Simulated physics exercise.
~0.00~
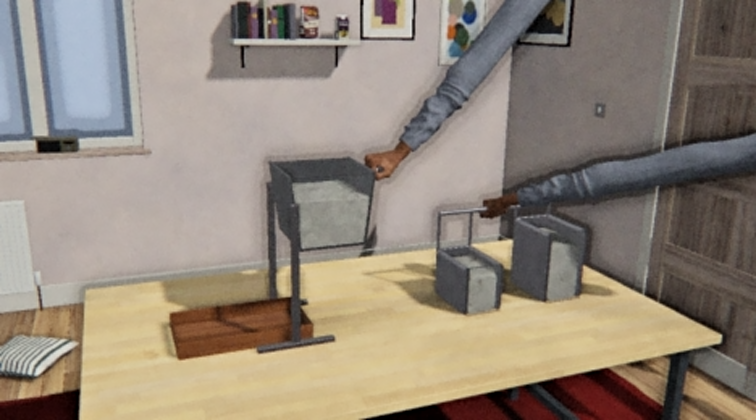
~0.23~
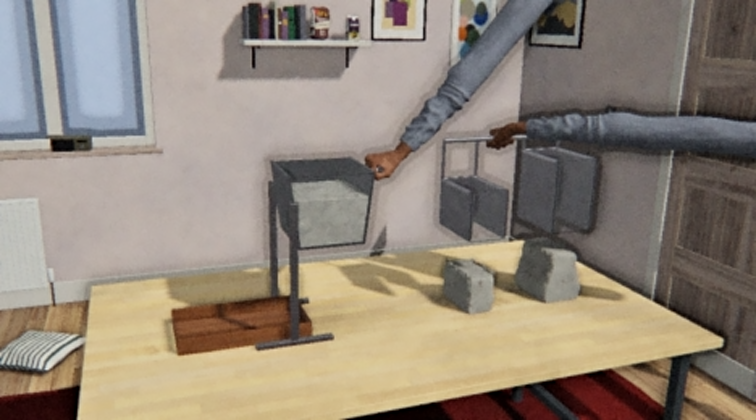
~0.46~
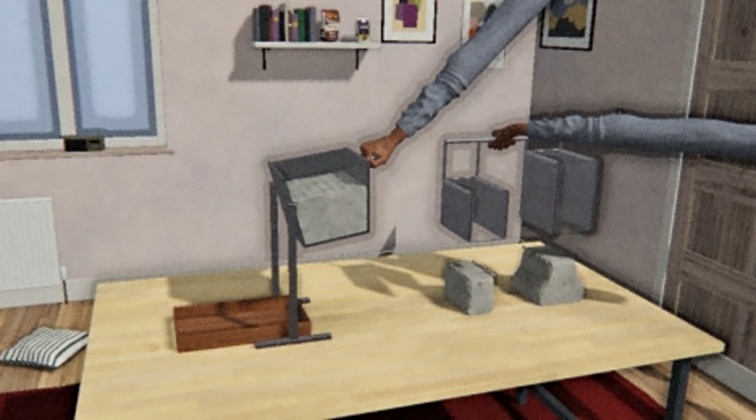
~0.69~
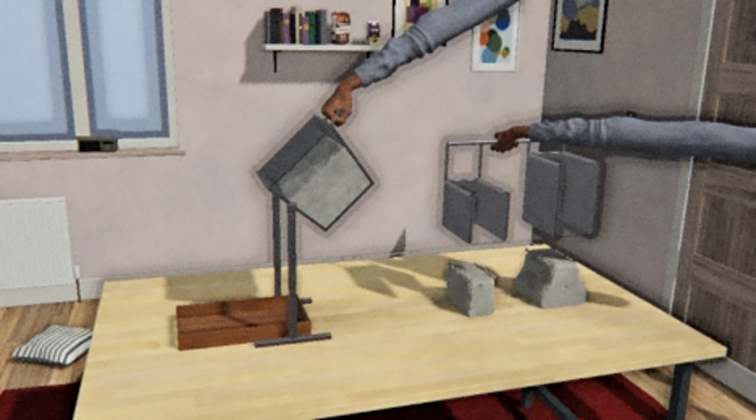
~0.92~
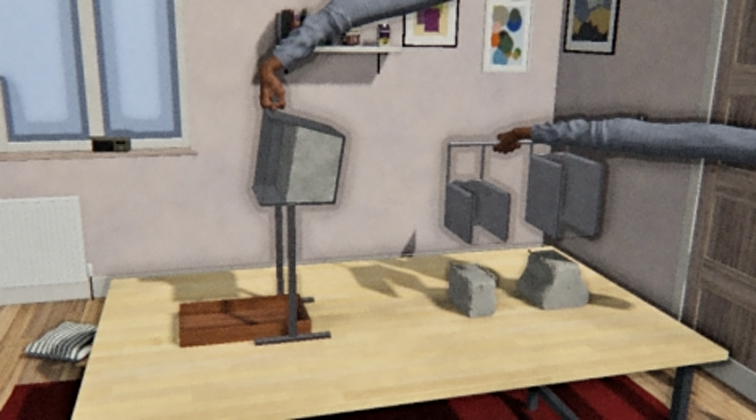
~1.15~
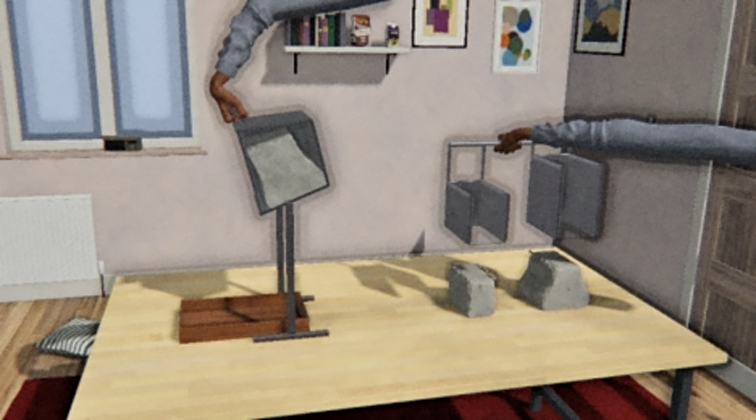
Two hands worked above a table: one lifted open molds off two grey blocks, the taller of which sagged slightly, then the other swung a tub of grey paste over leftward on its stand.
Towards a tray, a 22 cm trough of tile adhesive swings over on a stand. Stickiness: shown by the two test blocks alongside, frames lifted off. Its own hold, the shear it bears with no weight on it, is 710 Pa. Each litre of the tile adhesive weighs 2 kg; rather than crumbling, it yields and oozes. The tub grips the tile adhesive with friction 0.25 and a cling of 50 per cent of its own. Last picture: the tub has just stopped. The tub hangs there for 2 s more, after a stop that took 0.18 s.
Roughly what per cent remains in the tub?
About 0 %.
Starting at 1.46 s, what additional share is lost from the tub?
25 per cent.
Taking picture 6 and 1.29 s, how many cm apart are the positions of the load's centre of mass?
I'd put the distance at about 9 centimetres.
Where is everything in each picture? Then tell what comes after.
The first frame shows handle-side rim at (373, 172), tilt 0 degrees; crest of the tile adhesive at (361, 197); block heights 14 cm, 21 cm (left to right).
The second frame shows handle-side rim at (372, 172), tilt 0 degrees; crest of the tile adhesive at (360, 197); block heights 14 cm, 18 cm (left to right).
The third frame shows handle-side rim at (367, 162), tilt 8 degrees; crest of the tile adhesive at (362, 187); block heights 14 cm, 16 cm (left to right).
The fourth frame shows handle-side rim at (330, 127), tilt 43 degrees; crest of the tile adhesive at (342, 150); block heights 14 cm, 16 cm (left to right).
The fifth frame shows handle-side rim at (272, 119), tilt 81 degrees; crest of the tile adhesive at (301, 129); block heights 14 cm, 16 cm (left to right).
The sixth frame shows handle-side rim at (237, 133), tilt 104 degrees; crest of the tile adhesive at (291, 136); block heights 14 cm, 16 cm (left to right).
After 1.29 s, the tub is at 104 degrees and holds 64 %.
After 1.46 s, the tub is at 104 degrees and holds 26 %.
After 1.63 s, the tub is at 104 degrees and holds 0 %.
After 1.80 s, the tub is at 104 degrees and holds 0 %.
After 3.15 s, the tub is at 104 degrees and holds 0 %.
